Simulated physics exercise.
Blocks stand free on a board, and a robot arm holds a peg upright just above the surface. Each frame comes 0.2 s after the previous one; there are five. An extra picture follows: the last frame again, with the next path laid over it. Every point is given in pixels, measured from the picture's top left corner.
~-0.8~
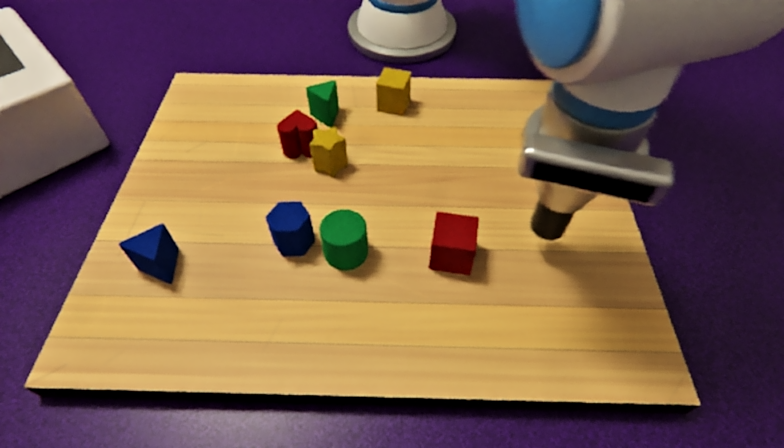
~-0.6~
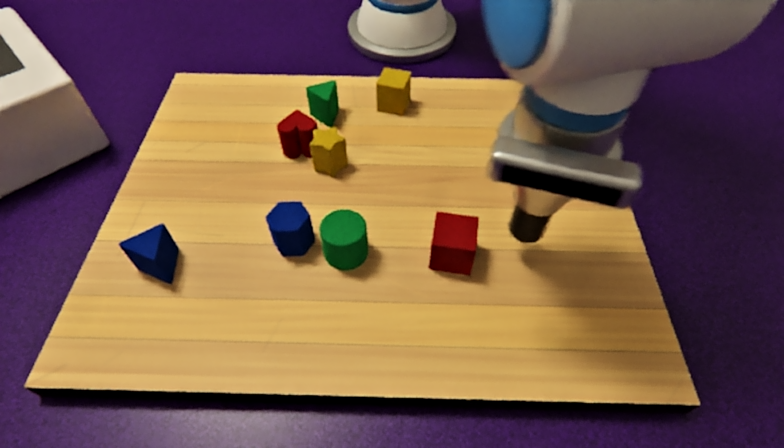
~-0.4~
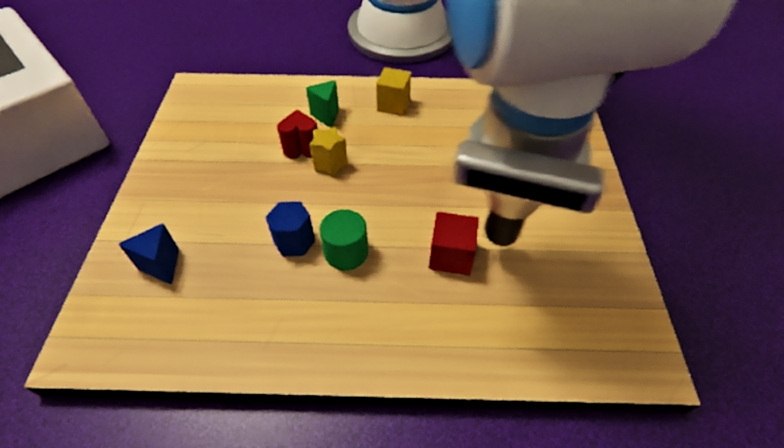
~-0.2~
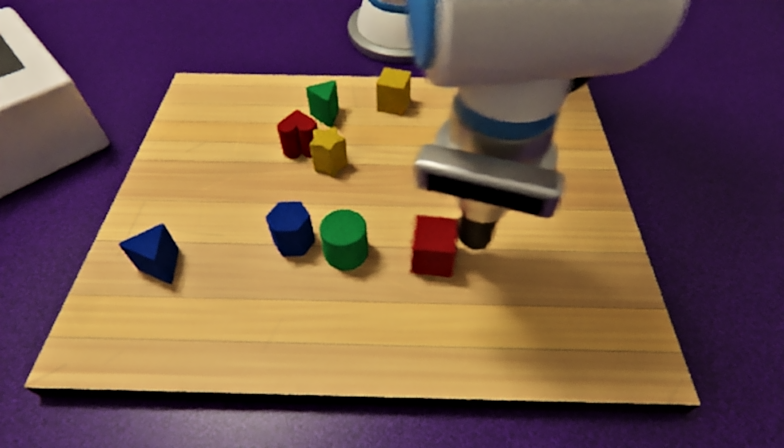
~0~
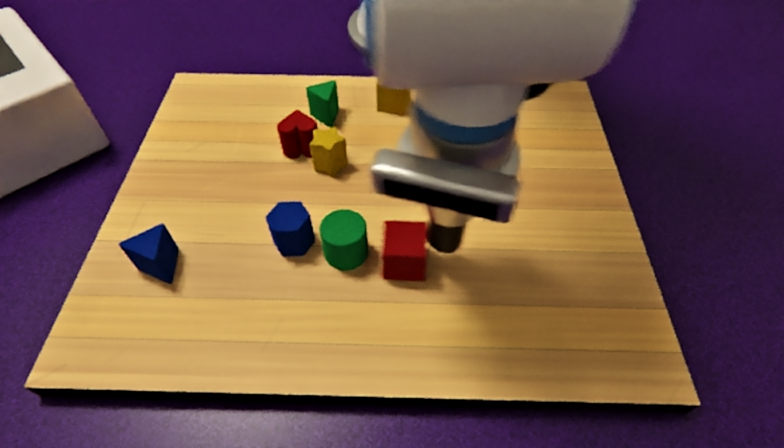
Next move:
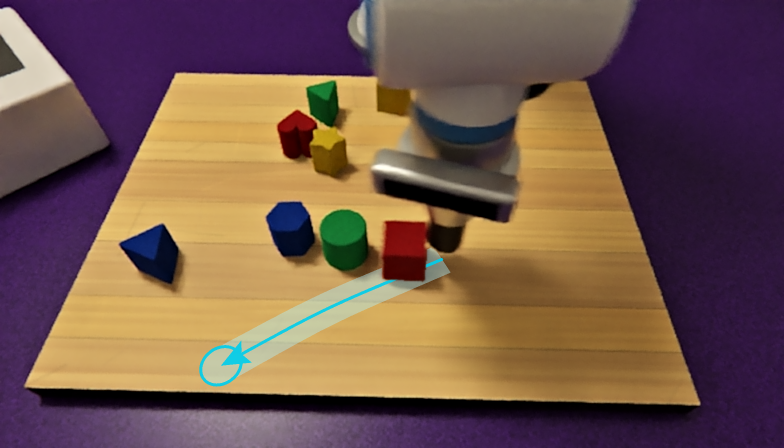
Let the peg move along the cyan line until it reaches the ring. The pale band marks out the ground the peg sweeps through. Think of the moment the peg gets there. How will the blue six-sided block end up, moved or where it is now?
By the end it has moved.
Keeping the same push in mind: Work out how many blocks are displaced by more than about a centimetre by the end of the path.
There will be three or more blocks that move more than 1 cm.
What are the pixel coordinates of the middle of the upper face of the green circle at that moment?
(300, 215)
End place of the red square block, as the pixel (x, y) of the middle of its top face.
I'd expect the centre of its top face to be at (288, 254).
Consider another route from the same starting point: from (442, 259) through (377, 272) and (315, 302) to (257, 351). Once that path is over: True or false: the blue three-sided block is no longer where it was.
Verdict: False.
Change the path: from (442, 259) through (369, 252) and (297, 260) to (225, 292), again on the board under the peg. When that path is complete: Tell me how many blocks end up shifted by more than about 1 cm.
The number is three or more.
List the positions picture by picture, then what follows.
In the first picture, peg's lower end at (547, 228); blue six-sided block at (288, 215); green circle at (343, 226); red square block at (456, 230).
In the second picture, peg at (526, 231); blocks still.
In the third picture, peg at (501, 234); blocks still.
In the fourth picture, peg at (475, 237); red square block at (435, 233).
In the fifth picture, peg at (445, 241); blue six-sided block at (288, 215); green circle at (343, 226); red square block at (405, 237).
Drawn move, from (442, 259) through (374, 288) and (300, 322) to (221, 365).
The first path, step by step. One third of the way, peg at (372, 270); blue six-sided block at (267, 207), turned 20° anticlockwise; green circle at (308, 218); red square block at (329, 251), turned 40° clockwise.
Two thirds of the way, peg at (294, 306); blue six-sided block at (260, 205), turned 20° anticlockwise; green circle at (300, 215); red square block at (288, 254), turned 95° clockwise.
At the end, peg at (210, 350); blue six-sided block at (260, 205), turned 20° anticlockwise; green circle at (300, 215); red square block at (288, 254), turned 95° clockwise.
